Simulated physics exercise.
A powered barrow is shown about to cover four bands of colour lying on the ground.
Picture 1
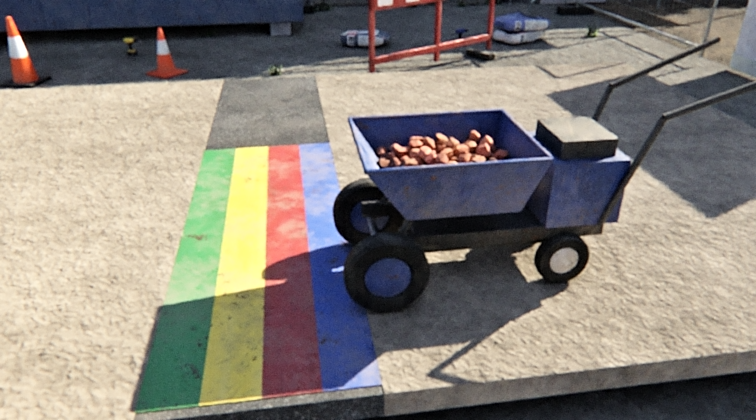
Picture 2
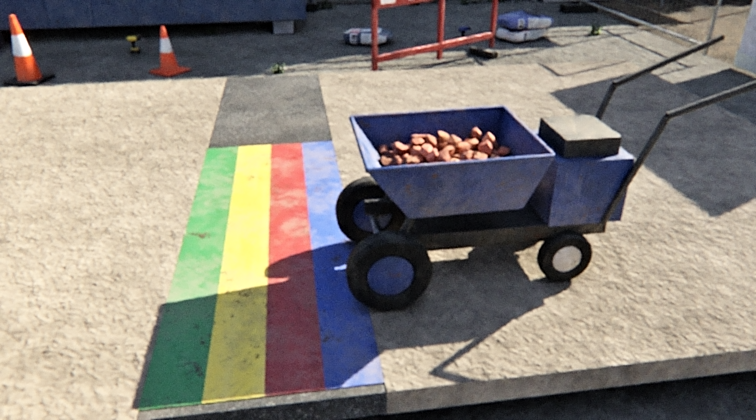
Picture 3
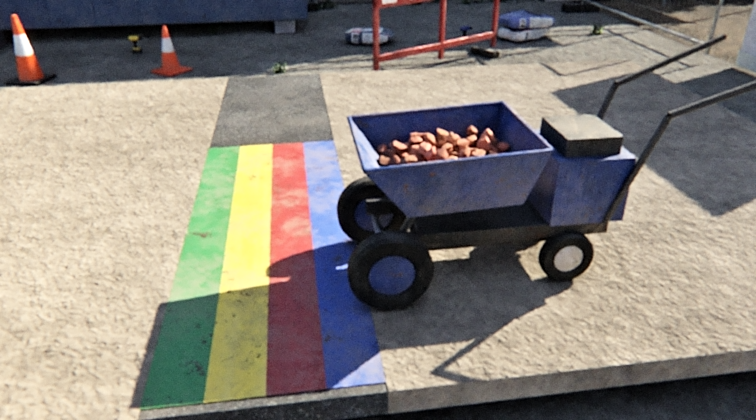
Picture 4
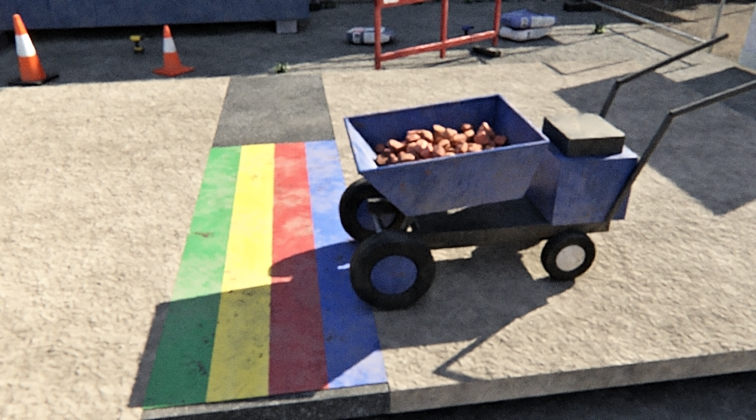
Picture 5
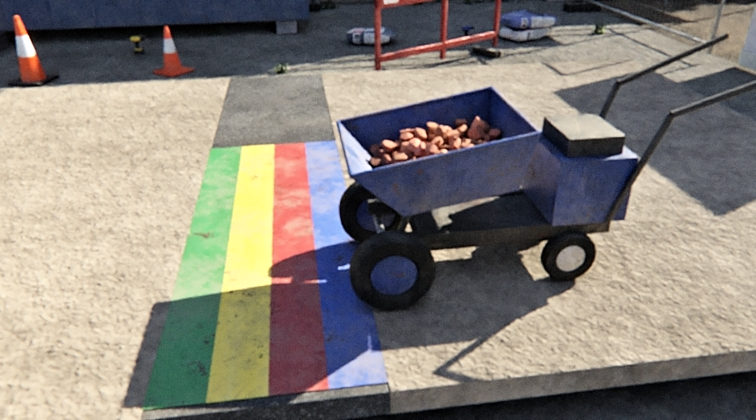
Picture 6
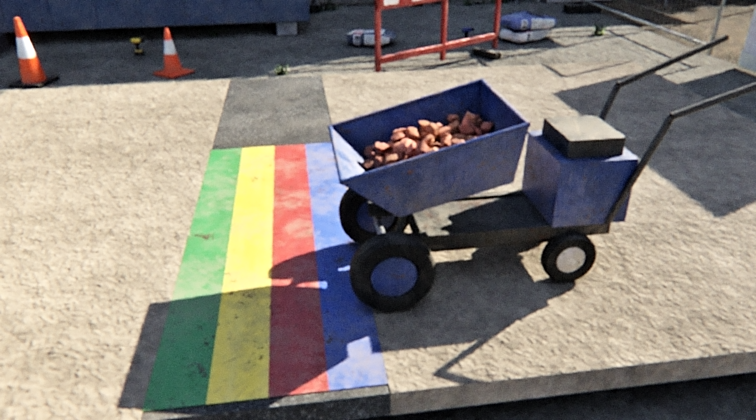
A blue barrow's skip of reddish rubble gradually tilts left beside four coloured ground bands.
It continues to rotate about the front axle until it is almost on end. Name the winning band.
The yellow band.
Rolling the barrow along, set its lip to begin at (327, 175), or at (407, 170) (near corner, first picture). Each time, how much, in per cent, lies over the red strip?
That comes to some 0 in a hundred for the first try and some 40 in a hundred for the second.
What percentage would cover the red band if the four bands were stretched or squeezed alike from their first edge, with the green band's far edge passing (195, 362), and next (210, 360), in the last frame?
The first comes to 10 per cent and the second to 0 per cent.
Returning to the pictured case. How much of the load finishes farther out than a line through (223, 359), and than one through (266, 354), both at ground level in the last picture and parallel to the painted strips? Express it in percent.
Estimate, first then second: 40 %, 80 %.
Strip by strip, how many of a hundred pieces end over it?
Blue: About 0; red: About 20; yellow: About 45; green: About 25.
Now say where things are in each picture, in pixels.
In the first frame, lip of the skip at (367, 172), level; top of the load at (444, 155), lumps of rubble; blue strip at (345, 341); red strip at (291, 347); yellow strip at (235, 353); green strip at (177, 359).
In the second frame, lip of the skip at (368, 171), level; top of the load at (446, 153).
In the third frame, lip of the skip at (365, 171), tipped barely; top of the load at (445, 150).
In the fourth frame, lip of the skip at (360, 173), tipped a little; top of the load at (462, 150).
In the fifth frame, lip of the skip at (352, 177), tipped a little; top of the load at (470, 145).
In the sixth frame, lip of the skip at (342, 182), tipped clearly; top of the load at (462, 140); blue strip at (352, 340); red strip at (297, 346); yellow strip at (241, 352); green strip at (184, 358).
Soon, skip tipped steeply; all in the skip.
A while on, skip tipped right over; nearly all in the skip; a stray few over the red strip; a small part over the yellow strip; a stray few falling.
Towards the end, skip tipped right over; a small part in the skip; a stray few over the blue strip; a small part over the red strip; about half over the yellow strip; about a quarter over the green strip; a small part off the paint.
Finally, skip tipped right over; a stray few over the blue strip; about a quarter over the red strip; about half over the yellow strip; about a quarter over the green strip; a small part off the paint.
